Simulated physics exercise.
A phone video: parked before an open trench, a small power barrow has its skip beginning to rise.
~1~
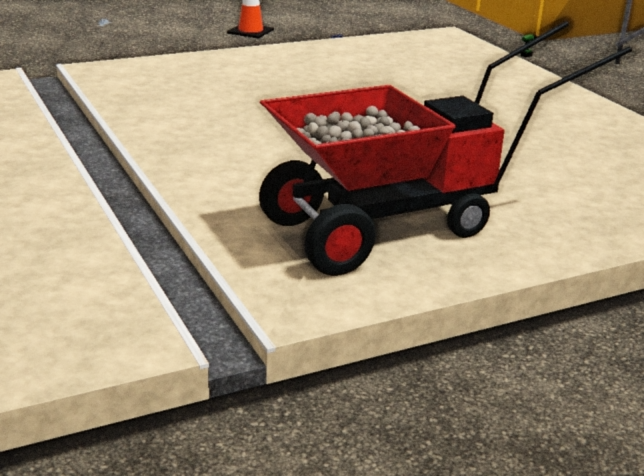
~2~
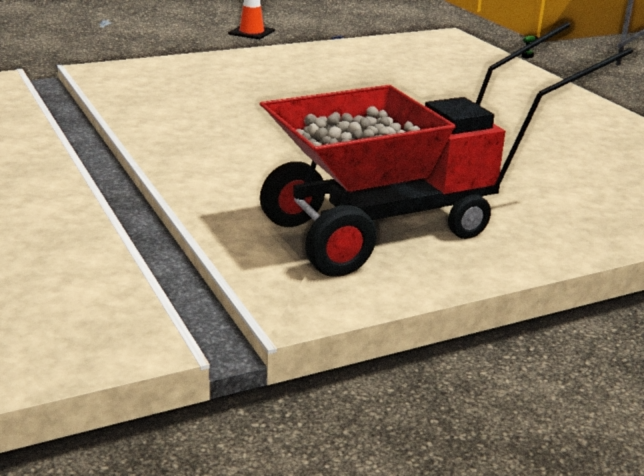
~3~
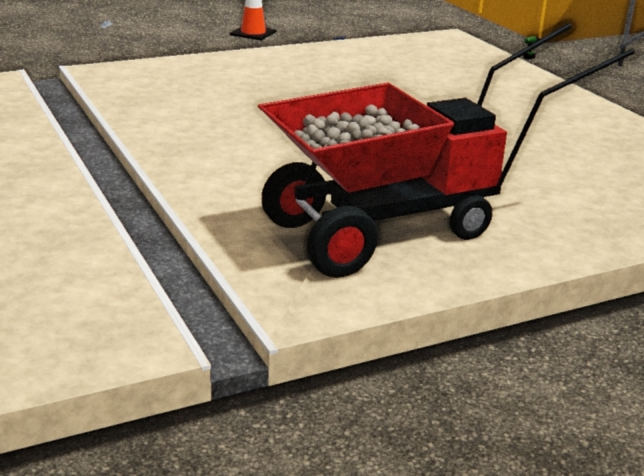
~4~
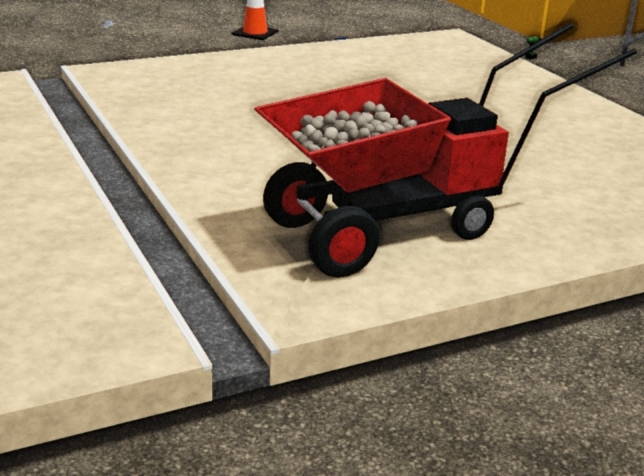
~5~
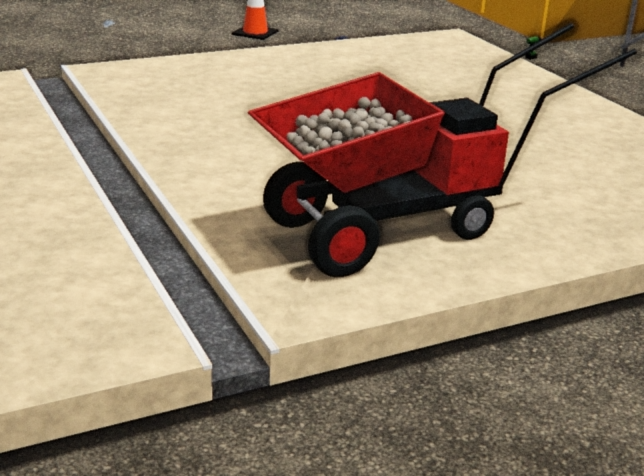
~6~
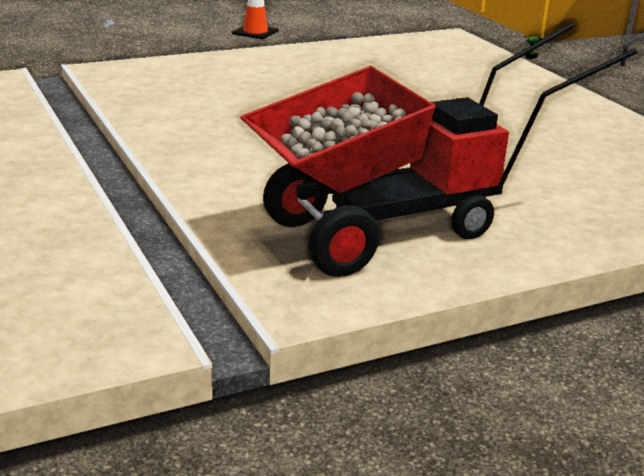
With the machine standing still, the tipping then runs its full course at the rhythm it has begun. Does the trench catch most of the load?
I expect the trench to get most of the load.
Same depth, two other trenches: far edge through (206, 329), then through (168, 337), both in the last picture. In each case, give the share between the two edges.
Roughly 60 % and 90 %.
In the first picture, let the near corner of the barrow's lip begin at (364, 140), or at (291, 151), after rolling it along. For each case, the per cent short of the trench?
That would be roughly 60 in a hundred and then roughly 0 in a hundred.
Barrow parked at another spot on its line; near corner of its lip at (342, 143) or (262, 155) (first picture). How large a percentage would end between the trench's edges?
50 and 20 percent, in that order.
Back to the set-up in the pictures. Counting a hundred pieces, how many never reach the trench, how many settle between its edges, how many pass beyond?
Roughly: Short 10, between 85, beyond 5 per cent.
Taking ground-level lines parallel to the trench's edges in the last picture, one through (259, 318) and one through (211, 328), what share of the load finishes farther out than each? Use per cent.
Roughly 90 and 30 %.
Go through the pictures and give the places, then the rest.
Lip of the skip at (315, 147), level; top of the load at (372, 130), river pebbles; first edge of the trench at (249, 318); far edge at (184, 332), the trench under half as wide as the skip, and shallow for its width, in the first picture.
Lip of the skip at (315, 149), level; top of the load at (372, 131), in the second picture.
Lip of the skip at (313, 152), tipped barely; top of the load at (371, 130), in the third picture.
Lip of the skip at (309, 155), tipped a little; top of the load at (376, 126), in the fourth picture.
Lip of the skip at (301, 159), tipped a little; top of the load at (370, 123), in the fifth picture.
Lip of the skip at (293, 165), tipped clearly; top of the load at (374, 121); first edge of the trench at (252, 318); far edge at (188, 332), in the sixth picture.
Soon after the last picture, skip tipped well over; all in the skip.
A little later, skip tipped steeply; nearly all in the skip; a small part in or heaped over the trench; a stray few falling.
Later still, skip tipped right over; about a quarter in the skip; a stray few short of the trench; most in or heaped over the trench; a small part beyond it.
By the end, skip tipped right over; a stray few in the skip; a small part short of the trench; most in or heaped over the trench; a small part beyond it.
